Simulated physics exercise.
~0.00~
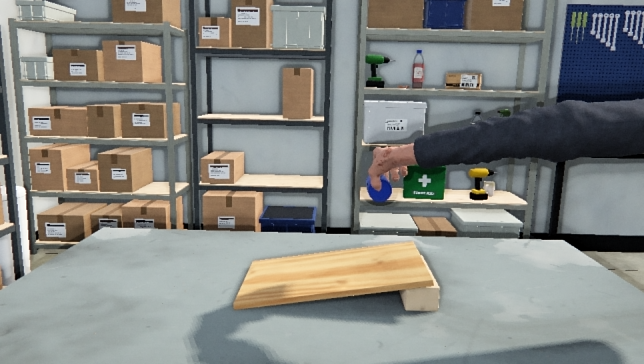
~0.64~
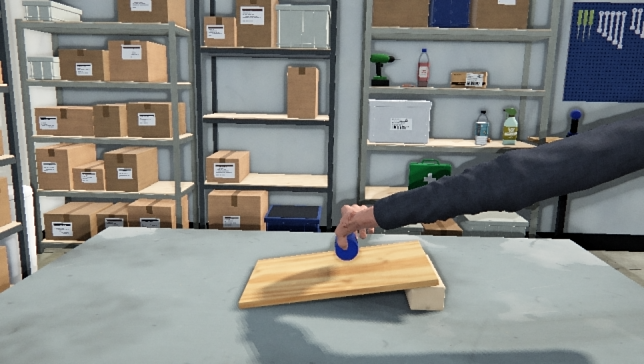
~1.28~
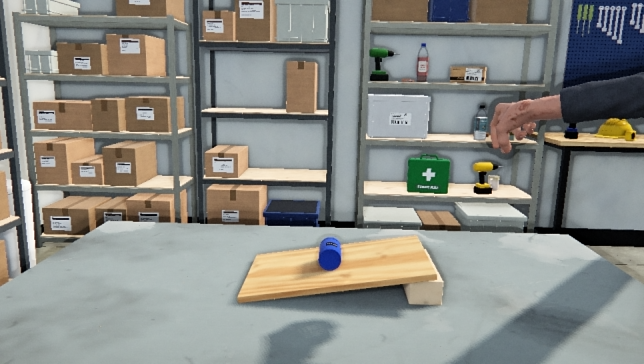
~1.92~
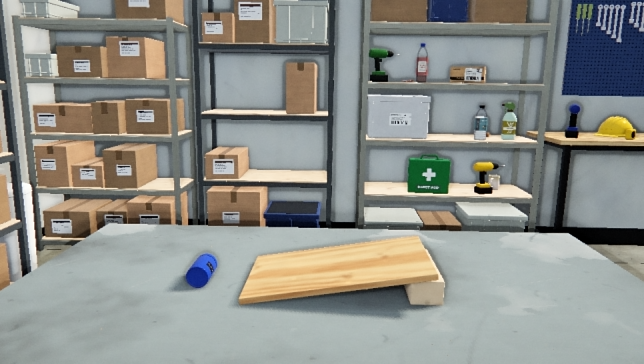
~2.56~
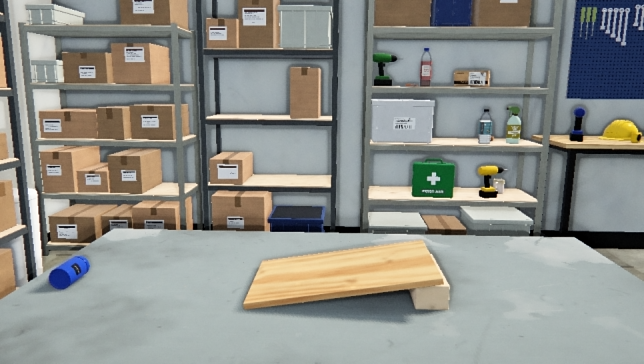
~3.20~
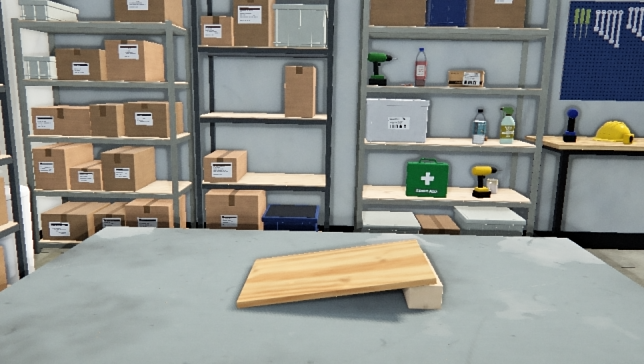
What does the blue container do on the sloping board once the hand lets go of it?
It does not stay where it was set but runs down the slope to the left, off the low end of the board and onto the tabletop.
